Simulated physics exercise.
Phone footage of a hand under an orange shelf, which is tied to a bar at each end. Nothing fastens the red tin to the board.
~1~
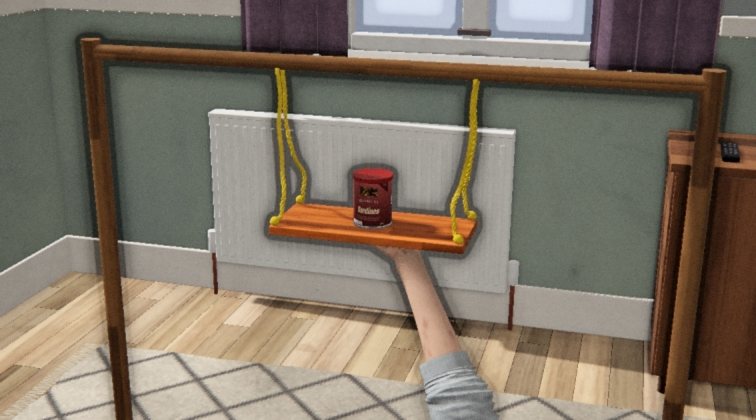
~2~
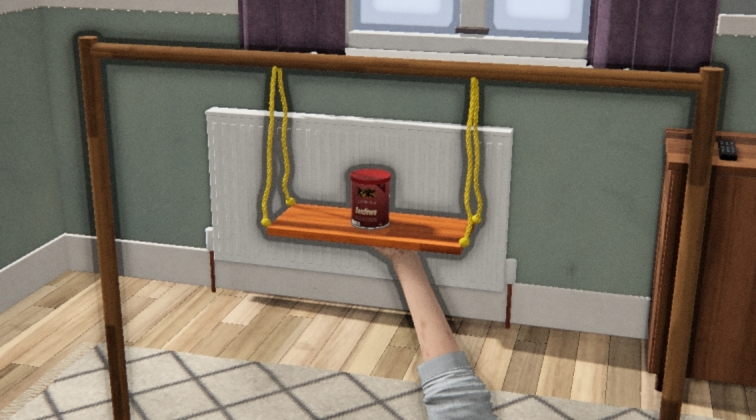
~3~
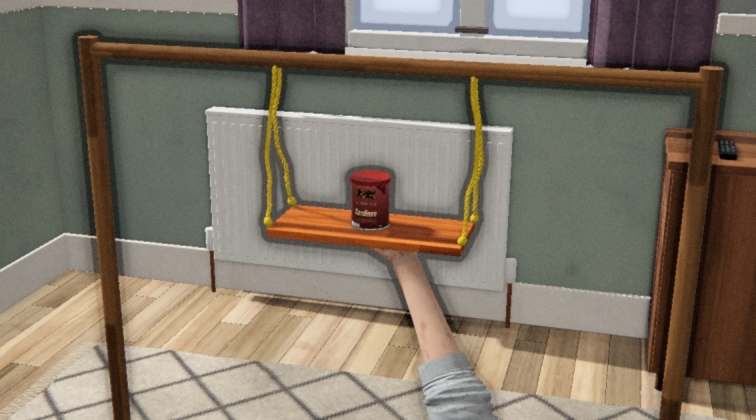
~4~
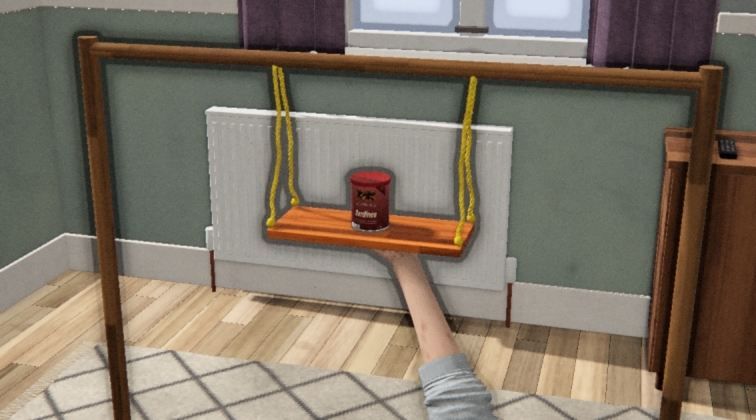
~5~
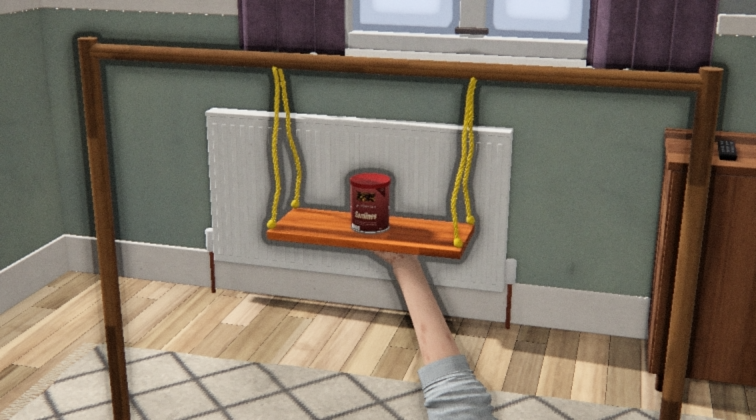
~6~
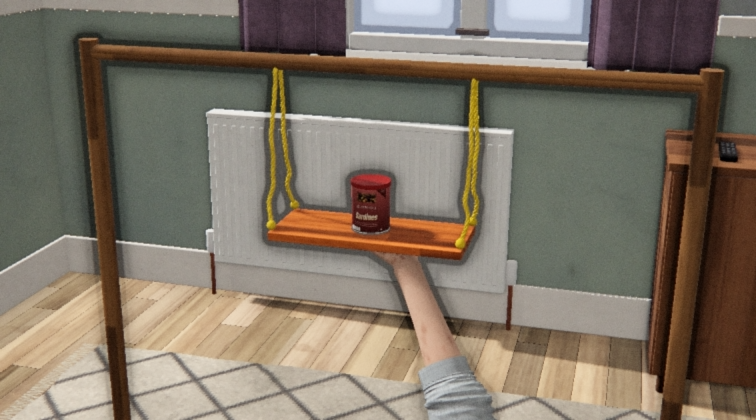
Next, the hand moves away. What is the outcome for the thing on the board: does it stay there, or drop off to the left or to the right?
It's likely to stay safe up there, if you ask me.
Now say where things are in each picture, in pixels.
Red tin (373, 199); orange shelf (363, 240), in the first picture.
Red tin (370, 199), in the second picture.
Red tin (370, 201), in the third picture.
Red tin (370, 202); orange shelf (361, 243), in the fourth picture.
Red tin (370, 203), in the fifth picture.
Red tin (371, 205); orange shelf (362, 246); left cords almost straight; right cords almost straight, in the sixth picture.
Then, 0.48 s on from there, board level; tin on the board near (371, 206).
In the end, board level; tin on the board near (371, 207). The red tin keeps its place.
